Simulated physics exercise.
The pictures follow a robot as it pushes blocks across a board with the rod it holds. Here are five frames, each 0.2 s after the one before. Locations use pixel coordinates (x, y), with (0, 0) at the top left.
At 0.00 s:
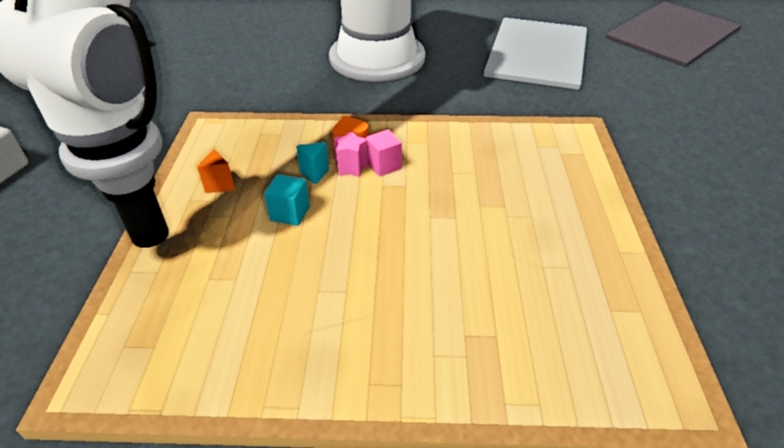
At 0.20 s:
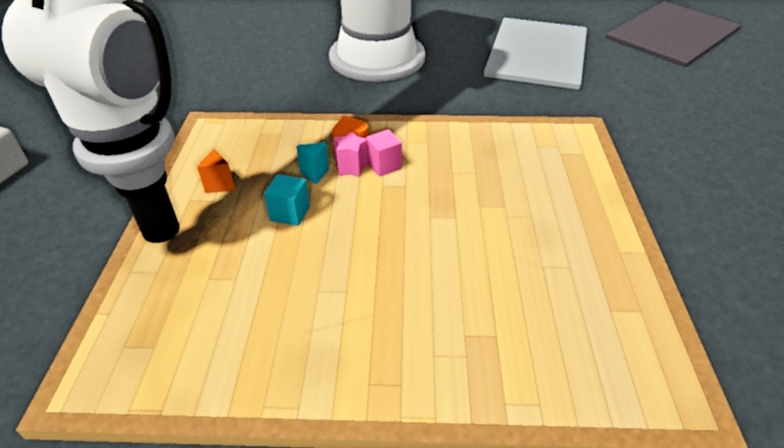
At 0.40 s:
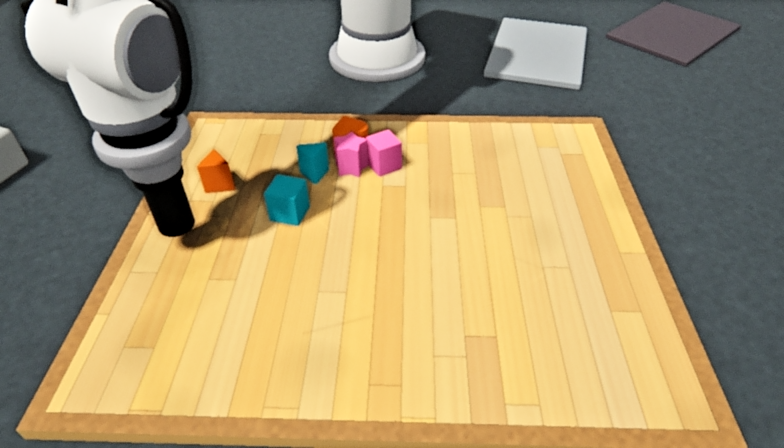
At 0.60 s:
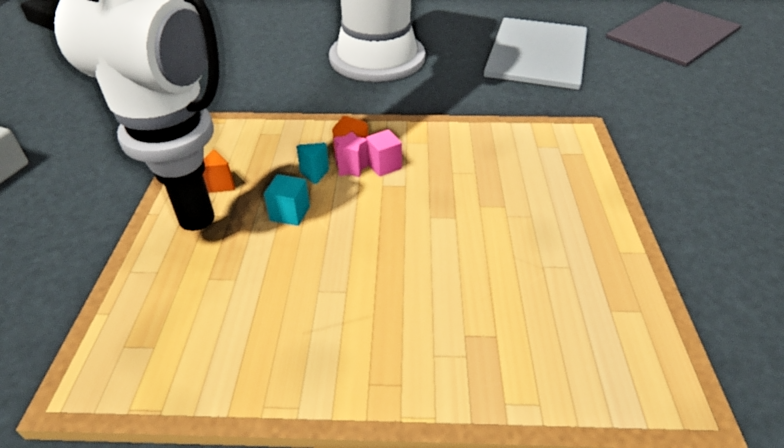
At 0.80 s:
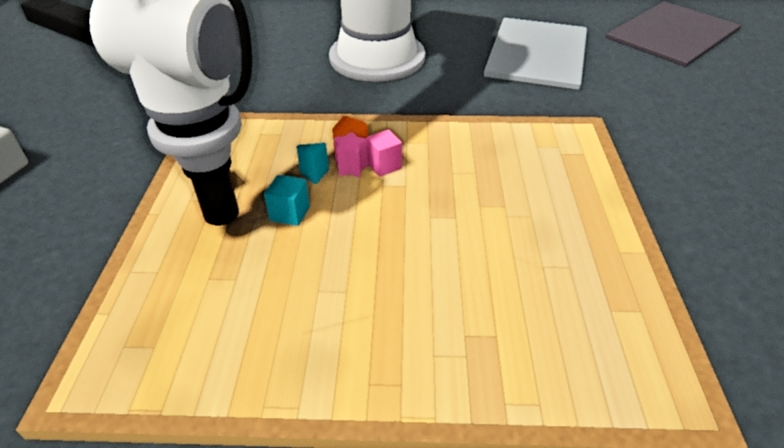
On a wooden board, a white robot arm with a black rod moved slowly right from the left edge toward a turquoise block, while the turquoise, orange and pink blocks all stayed still.
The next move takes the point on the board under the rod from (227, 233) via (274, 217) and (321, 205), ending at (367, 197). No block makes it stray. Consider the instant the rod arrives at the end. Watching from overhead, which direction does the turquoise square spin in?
From above, the turquoise square will be seen to turn anti-clockwise.
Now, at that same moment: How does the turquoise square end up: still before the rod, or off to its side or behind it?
Held in front.
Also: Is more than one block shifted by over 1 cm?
No, that is not how it ends up.
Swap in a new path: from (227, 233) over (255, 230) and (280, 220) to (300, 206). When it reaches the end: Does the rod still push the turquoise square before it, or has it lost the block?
The rod still has it in front.
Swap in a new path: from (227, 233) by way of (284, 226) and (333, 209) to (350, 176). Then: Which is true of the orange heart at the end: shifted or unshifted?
It is moved from its place.
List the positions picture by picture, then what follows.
The first frame shows lower end of the rod at (151, 236), tops of blocks, turquoise square at (285, 186), turquoise triangle at (311, 148).
The second frame shows rod at (162, 231), blocks as before.
The third frame shows rod at (177, 225), blocks as before.
The fourth frame shows rod at (197, 219), blocks as before.
The fifth frame shows rod at (222, 214), turquoise square at (285, 186), turquoise triangle at (311, 148).
On the path given first. One third of the way, rod at (271, 198); turquoise square at (305, 181), turned 15° anticlockwise.
Two thirds of the way, rod at (319, 187); turquoise square at (351, 174), turned 25° anticlockwise.
At the end, rod at (366, 179); turquoise square at (398, 166), turned 20° anticlockwise; turquoise triangle not moved.
